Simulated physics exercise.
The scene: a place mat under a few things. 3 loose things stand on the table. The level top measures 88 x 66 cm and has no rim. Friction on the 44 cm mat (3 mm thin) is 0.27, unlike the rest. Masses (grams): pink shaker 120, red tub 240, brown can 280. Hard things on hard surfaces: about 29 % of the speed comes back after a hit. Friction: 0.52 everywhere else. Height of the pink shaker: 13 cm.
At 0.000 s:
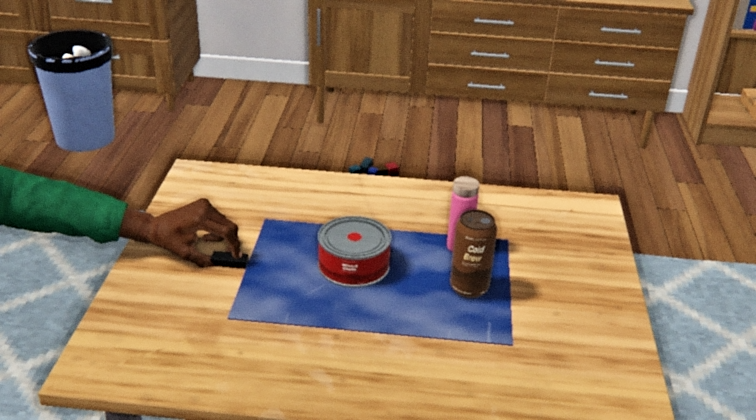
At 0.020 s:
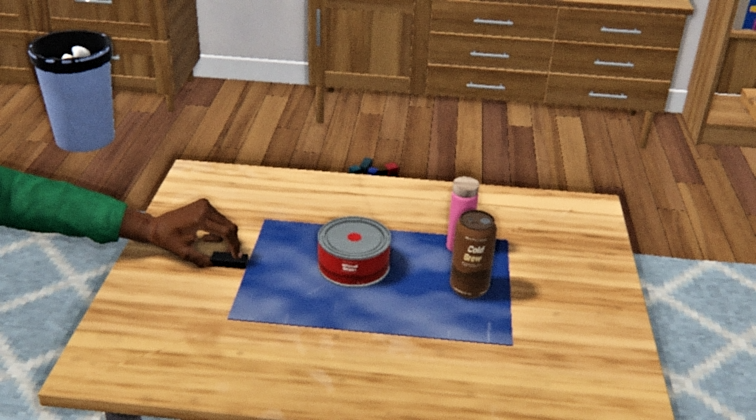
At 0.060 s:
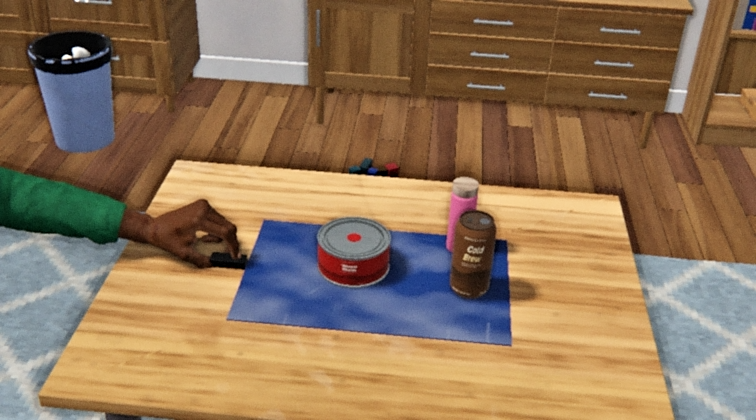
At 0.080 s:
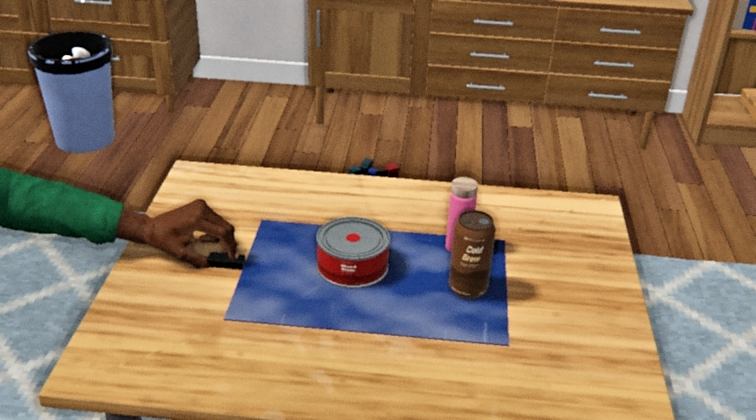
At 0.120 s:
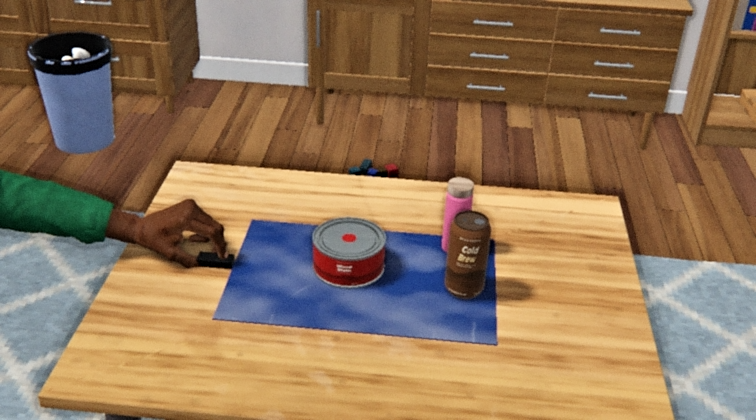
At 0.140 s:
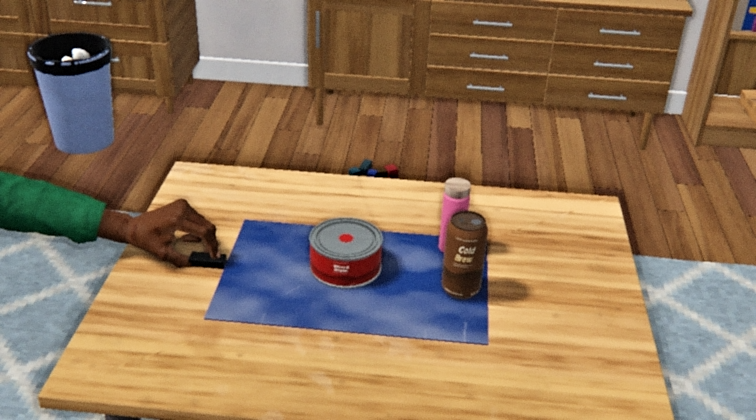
A hand at the left slowly pulling a blue place mat slightly leftward, the tub, can and pink shaker riding along.
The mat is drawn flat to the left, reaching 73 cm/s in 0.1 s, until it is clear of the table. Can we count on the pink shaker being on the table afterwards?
The pink shaker goes over the edge.
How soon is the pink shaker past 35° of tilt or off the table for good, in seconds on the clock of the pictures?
Near 1.0 s.
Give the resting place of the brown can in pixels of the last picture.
Near (241, 257).
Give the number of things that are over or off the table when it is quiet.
That comes to 3.
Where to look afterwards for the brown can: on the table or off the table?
The brown can is still on the table.
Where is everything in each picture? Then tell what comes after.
In the first frame, 0 cm of pull; pink shaker (463, 215); red tub (354, 251).
In the second frame, 0 cm of pull; red tub (354, 251); brown can (473, 255).
In the third frame, 0 cm of pull; red tub (353, 251); brown can (472, 255).
In the fourth frame, 1 cm of pull; red tub (353, 252); brown can (472, 256).
In the fifth frame, 2 cm of pull; red tub (349, 252); brown can (467, 256).
In the sixth frame, 4 cm of pull; pink shaker (455, 217); red tub (346, 252).
By 0.34 s, 18 cm of pull; pink shaker 12 cm from its spot near (393, 212); brown can tilted 7°; red tub 12 cm from its spot.
By 0.64 s, 40 cm of pull; pink shaker 34 cm from its spot near (268, 201); brown can tilted 8°; red tub 34 cm from its spot.
By 0.84 s, 55 cm of pull; red tub now off the table; pink shaker 48 cm from its spot near (185, 194); brown can tilted 28°.
By 1.14 s, 77 cm of pull; pink shaker now off the table; brown can on its side.
When it is over (1.8 s), off the table, pink shaker and red tub; lying over on the table, brown can.
